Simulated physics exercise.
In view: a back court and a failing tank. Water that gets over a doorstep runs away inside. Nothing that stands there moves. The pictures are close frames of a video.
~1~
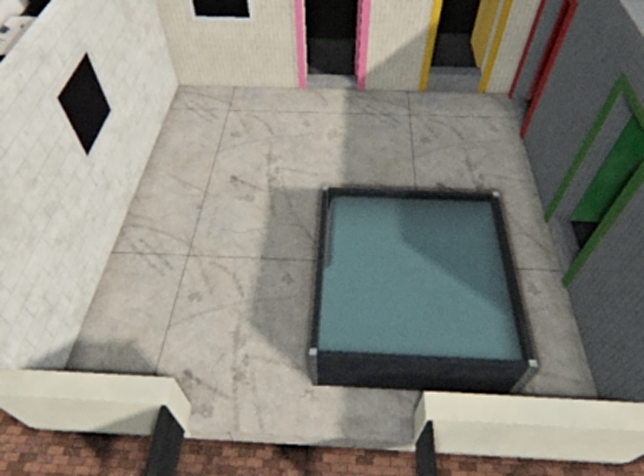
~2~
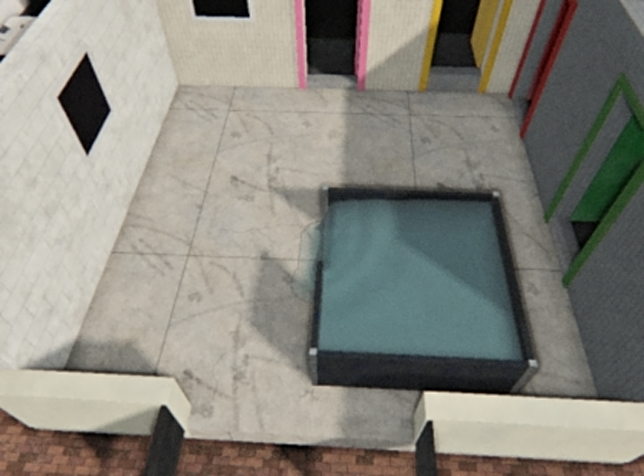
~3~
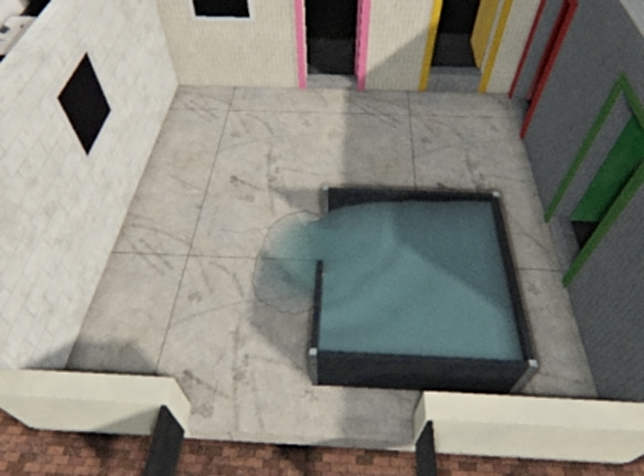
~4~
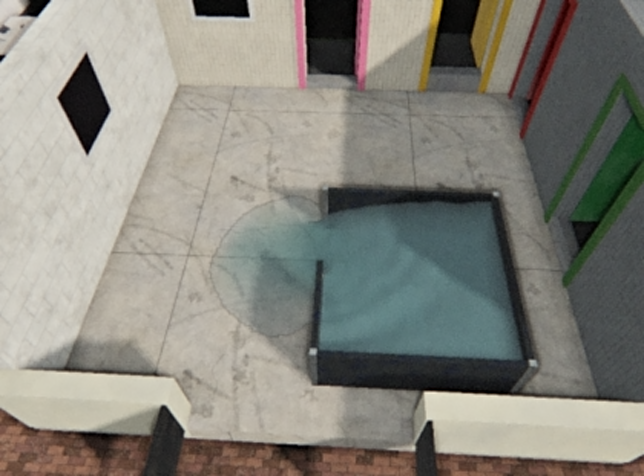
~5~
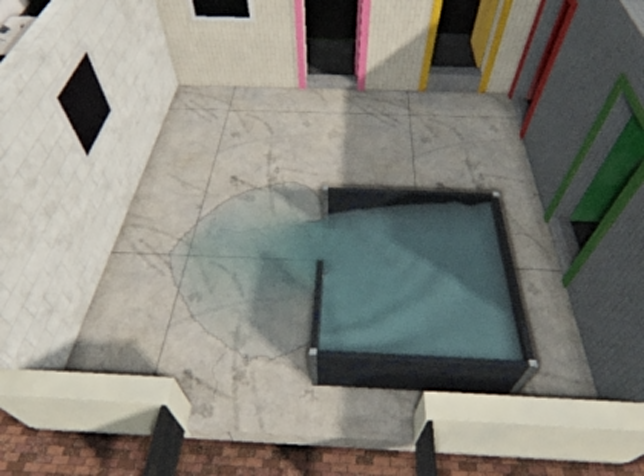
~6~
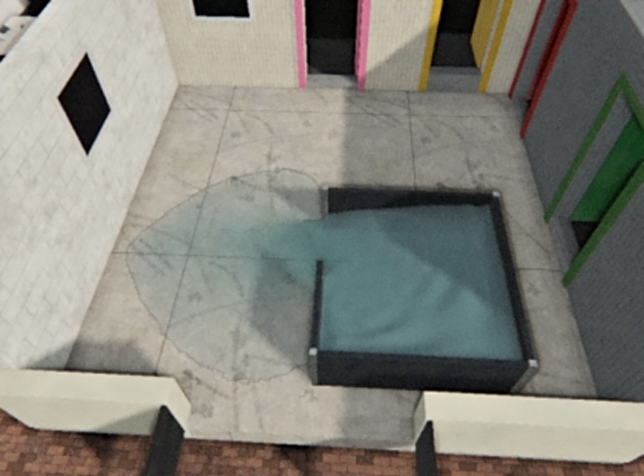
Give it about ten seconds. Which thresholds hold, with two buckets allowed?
The green door admits no more than that; the red door lets in a lot; the yellow door admits no more than that; the pink door admits no more than that.
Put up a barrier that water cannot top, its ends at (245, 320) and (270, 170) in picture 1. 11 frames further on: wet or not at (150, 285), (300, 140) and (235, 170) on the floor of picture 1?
In turn: Clear, awash, clear.
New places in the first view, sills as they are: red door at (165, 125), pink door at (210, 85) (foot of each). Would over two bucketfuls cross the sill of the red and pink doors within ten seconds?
The red one passes that mark; the pink one goes over.
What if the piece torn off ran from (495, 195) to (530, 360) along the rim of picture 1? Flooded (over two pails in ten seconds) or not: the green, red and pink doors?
In short: Green door is over; red door takes more; pink door holds.
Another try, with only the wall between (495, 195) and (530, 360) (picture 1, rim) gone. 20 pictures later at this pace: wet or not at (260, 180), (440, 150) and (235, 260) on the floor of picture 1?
In that order: Dry, awash, no water.
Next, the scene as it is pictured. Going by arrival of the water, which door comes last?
That is the green one.
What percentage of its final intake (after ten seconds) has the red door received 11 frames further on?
Roughly 0 per cent.
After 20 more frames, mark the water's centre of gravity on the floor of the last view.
I would point to (277, 245).
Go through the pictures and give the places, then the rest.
The open tank at (414, 269) is whole and still, in the first frame.
The front is at (317, 227), out from the gap at (325, 251), in the second frame.
The front is at (259, 281), out from the gap at (325, 252), in the third frame.
Water pours out at (325, 253) and has run to (218, 272), in the fourth frame.
The front is at (182, 247), out from the gap at (325, 252), in the fifth frame.
The front is at (136, 249), out from the gap at (325, 252), in the sixth frame.
A moment on, water covers 35 % of the floor; the green door not reached, the red door not reached, the yellow door not reached, the pink door not reached.
Next, water covers 40 % of the floor; the green door not reached, the red door not reached, the yellow door not reached, the pink door not reached.
Then, water covers 55 % of the floor; the green door not reached, the red door not reached, the yellow door not reached, the pink door wet at the sill, nothing in.
Later, water covers 90 % of the floor; the green door not reached, the red door under two buckets in, the yellow door wet at the sill, nothing in, the pink door wet at the sill, nothing in.
In the end, water covers 95 % of the floor; the green door wet at the sill, nothing in, the red door far over two buckets in, the yellow door wet at the sill, nothing in, the pink door wet at the sill, nothing in.
